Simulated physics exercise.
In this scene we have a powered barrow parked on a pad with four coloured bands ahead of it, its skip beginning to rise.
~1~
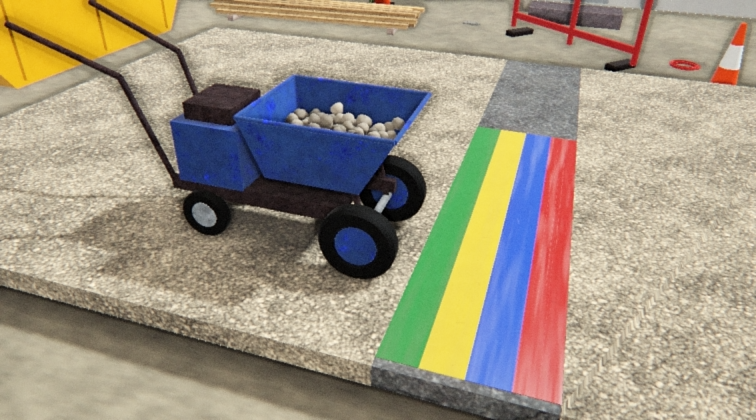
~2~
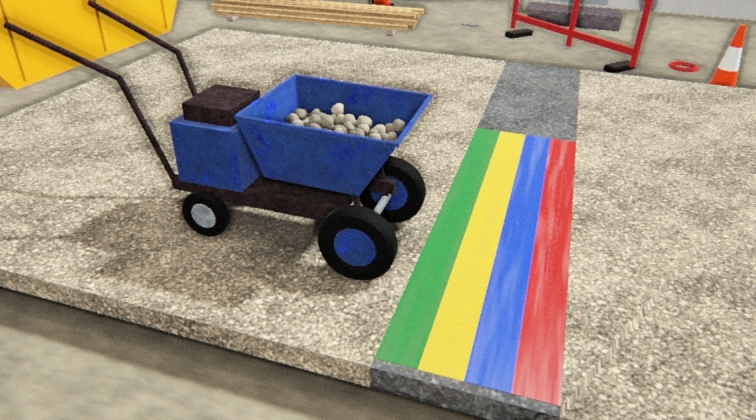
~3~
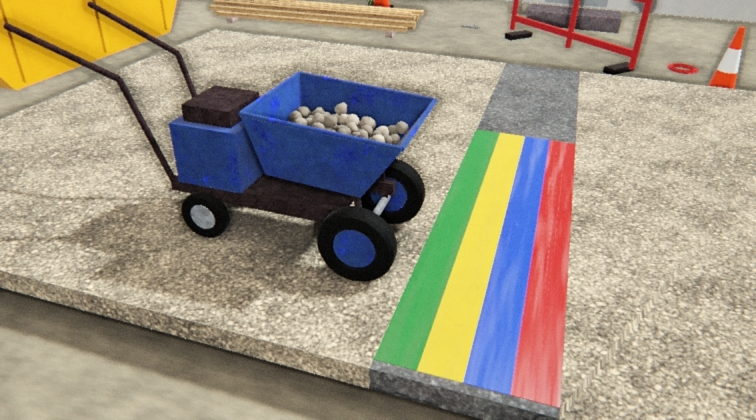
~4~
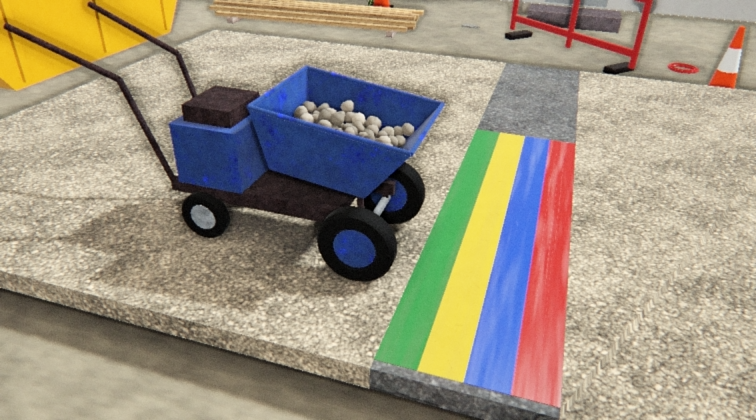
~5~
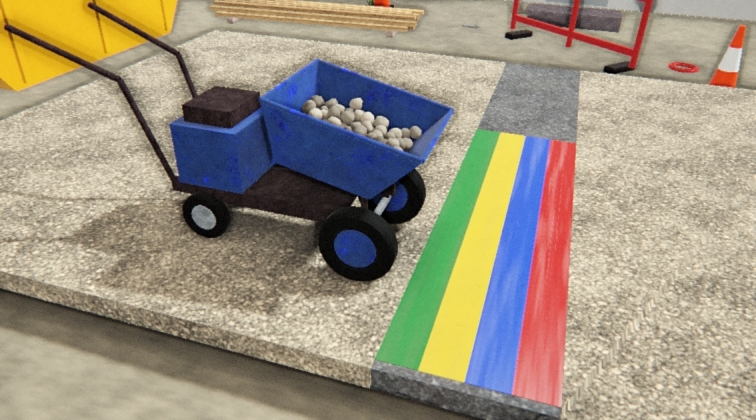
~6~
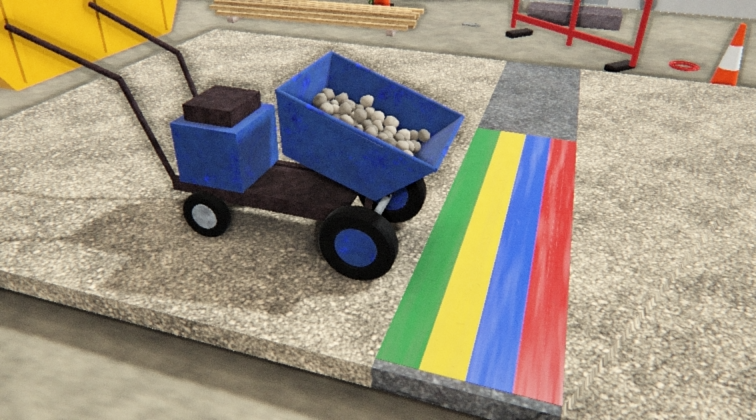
On a gravelly pad beside green, yellow, blue and red stripes, a blue barrow stayed parked while its skip, loaded with round pebbles, slowly rose at the back and tilted forward to the right.
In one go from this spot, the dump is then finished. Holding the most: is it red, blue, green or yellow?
It's blue.
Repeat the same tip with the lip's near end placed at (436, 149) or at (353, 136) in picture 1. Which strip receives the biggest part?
Going by the pictures, the first try gives that red strip and the second gives that yellow strip.
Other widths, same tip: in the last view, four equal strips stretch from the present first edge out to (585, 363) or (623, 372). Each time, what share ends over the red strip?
20 % and 10 %.
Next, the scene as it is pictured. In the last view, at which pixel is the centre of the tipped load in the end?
Somewhere close to (517, 271) in the last picture.
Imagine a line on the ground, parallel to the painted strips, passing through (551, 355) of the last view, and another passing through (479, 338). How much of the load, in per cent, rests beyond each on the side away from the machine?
I'd say about 10 and about 70 in a hundred.
Shortly afterwards, skip tipped steeply; the whole lot in the skip.
Next, skip tipped right over; all but a few in the skip; only a few over the blue strip.
Some moments later, skip tipped right over; near a third in the skip; a little over the yellow strip; near a third over the blue strip; near a quarter over the red strip; a little off the paint.
In the end, skip tipped right over; a little in the skip; none at all over the green strip; a little over the yellow strip; near a third over the blue strip; near a quarter over the red strip; a little off the paint.
